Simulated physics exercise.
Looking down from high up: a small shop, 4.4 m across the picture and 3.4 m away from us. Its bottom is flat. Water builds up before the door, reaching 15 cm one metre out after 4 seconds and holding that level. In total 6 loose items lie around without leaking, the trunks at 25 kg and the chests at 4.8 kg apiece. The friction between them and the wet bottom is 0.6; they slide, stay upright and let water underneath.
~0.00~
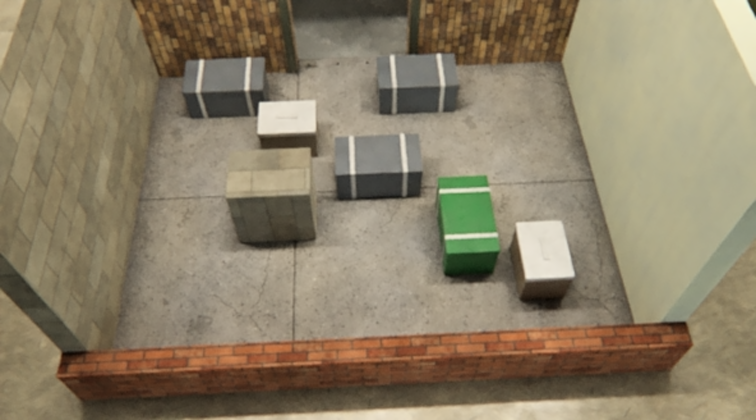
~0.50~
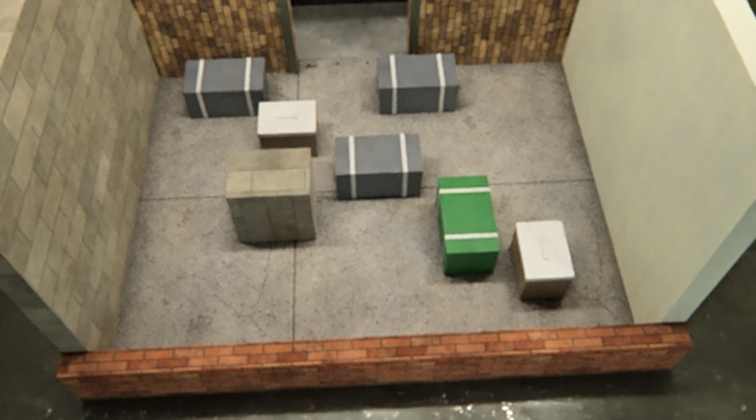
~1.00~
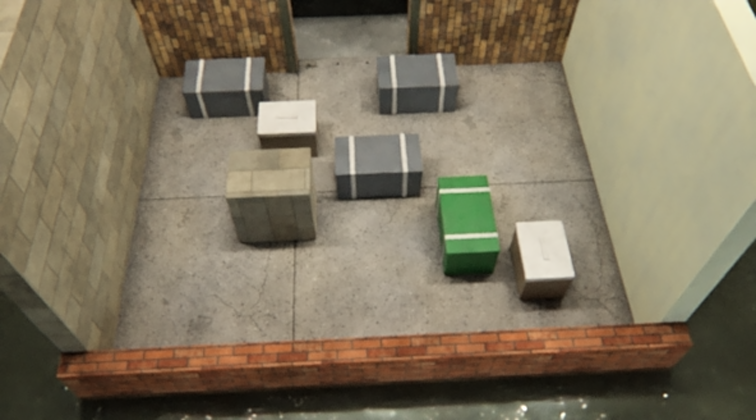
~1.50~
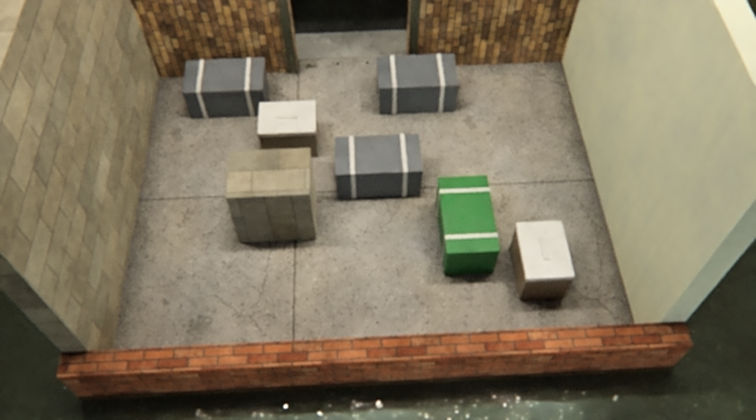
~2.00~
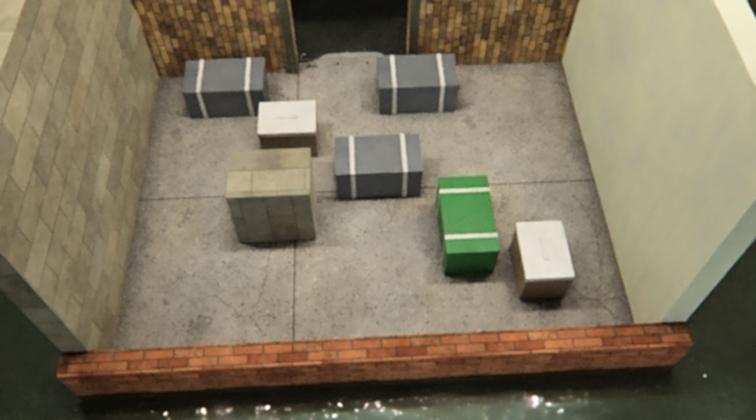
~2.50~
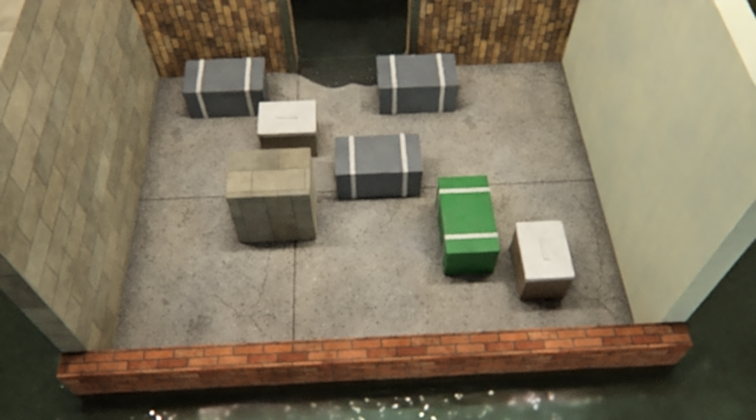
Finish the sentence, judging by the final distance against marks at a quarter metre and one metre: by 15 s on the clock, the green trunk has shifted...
It has shifted from a quarter metre to one metre.
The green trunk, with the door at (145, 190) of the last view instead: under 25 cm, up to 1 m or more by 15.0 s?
The green trunk would drift a bit.
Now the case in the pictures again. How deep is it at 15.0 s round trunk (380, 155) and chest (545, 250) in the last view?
Depth approx. 11 cm / 9 cm.
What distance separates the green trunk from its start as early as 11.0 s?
By then it has shifted roughly 5 cm.
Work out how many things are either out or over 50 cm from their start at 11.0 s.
I make it 3 by then.
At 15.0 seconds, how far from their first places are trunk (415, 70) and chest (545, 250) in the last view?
50 cm, 120 cm.
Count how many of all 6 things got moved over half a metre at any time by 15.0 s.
I make it 5.
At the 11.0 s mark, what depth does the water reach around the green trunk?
Close to 6 centimetres.
After 3.5 s the green trunk is near (468, 213), 0.0 m from its start, aground; 0 afloat.
After 6.8 s the green trunk is near (468, 213), 0.0 m from its start, aground; 1 afloat.
After 11.0 s the green trunk is near (472, 213), 0.0 m from its start, aground; 2 afloat.
After 15.0 s the green trunk is near (498, 157), 0.7 m from its start, afloat; 6 afloat.
